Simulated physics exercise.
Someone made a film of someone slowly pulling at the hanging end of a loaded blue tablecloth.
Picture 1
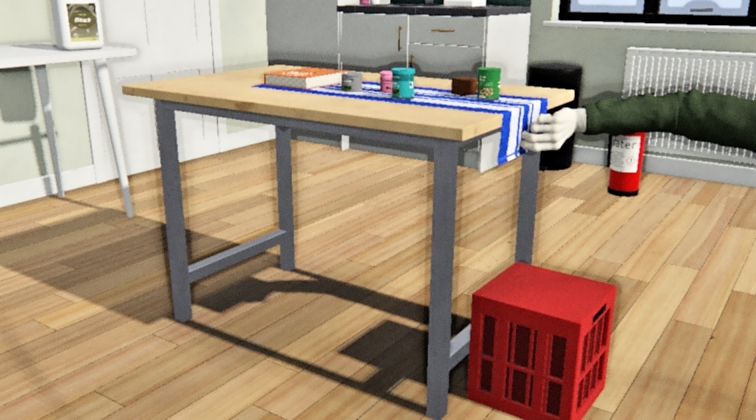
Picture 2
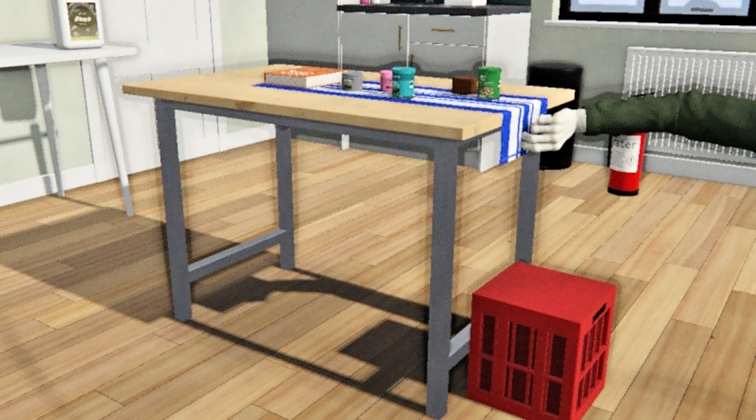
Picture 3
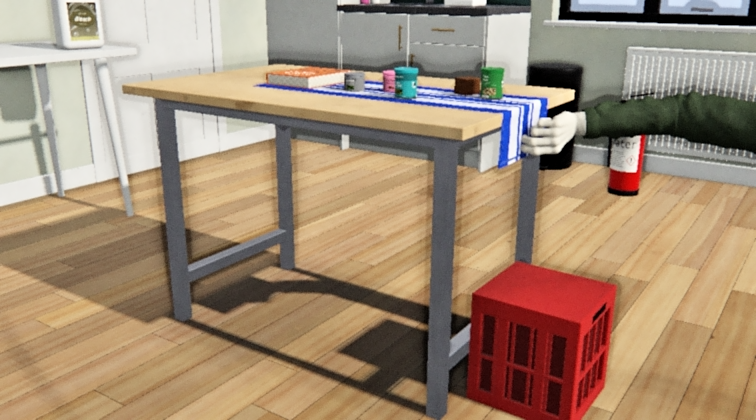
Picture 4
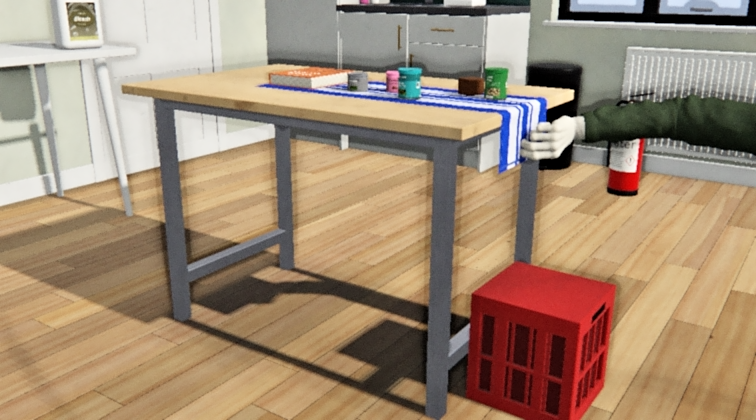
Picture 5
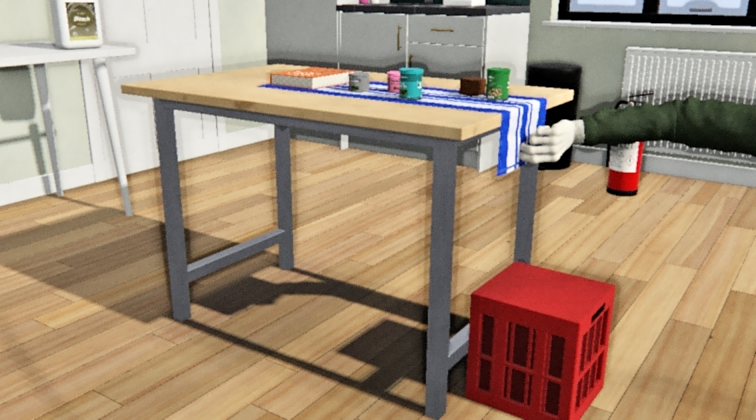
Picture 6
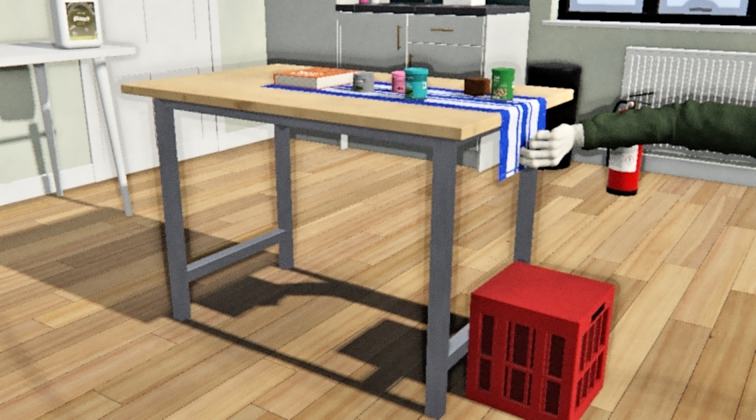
In this clip, a gloved hand at the right slowly pulls the hanging end of a blue-and-white striped cloth downward, and the cans, pots and brown block on the table shift slightly right, above a red crate that stays still.
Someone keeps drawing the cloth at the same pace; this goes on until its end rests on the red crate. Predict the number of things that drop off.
Oh, the ones that fall number three in all this time.
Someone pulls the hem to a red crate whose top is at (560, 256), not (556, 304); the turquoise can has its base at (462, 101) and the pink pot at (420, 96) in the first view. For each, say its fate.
The turquoise can does not stay aboard, and the pink pot stays aboard.
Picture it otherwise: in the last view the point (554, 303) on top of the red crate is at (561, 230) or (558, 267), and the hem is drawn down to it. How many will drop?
The count comes out 1 and 2.
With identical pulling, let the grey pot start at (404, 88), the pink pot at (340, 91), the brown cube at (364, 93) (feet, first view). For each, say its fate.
In the end the grey pot rides it out, while the pink pot rides it out and the brown cube rides it out.
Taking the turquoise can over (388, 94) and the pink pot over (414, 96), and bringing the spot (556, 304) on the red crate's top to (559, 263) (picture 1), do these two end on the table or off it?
The turquoise can? Safe. The pink pot? Safe.
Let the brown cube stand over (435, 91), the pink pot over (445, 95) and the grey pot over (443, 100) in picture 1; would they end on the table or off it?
I reckon the brown cube takes a fall, the pink pot takes a fall and the grey pot takes a fall.
A little later, hem near (519, 226); green can gone.
Next, hem on the crate; green can, brown cube and turquoise can gone.
When it is over, hem on the crate; green can, brown cube and turquoise can gone. Over the edge go three.
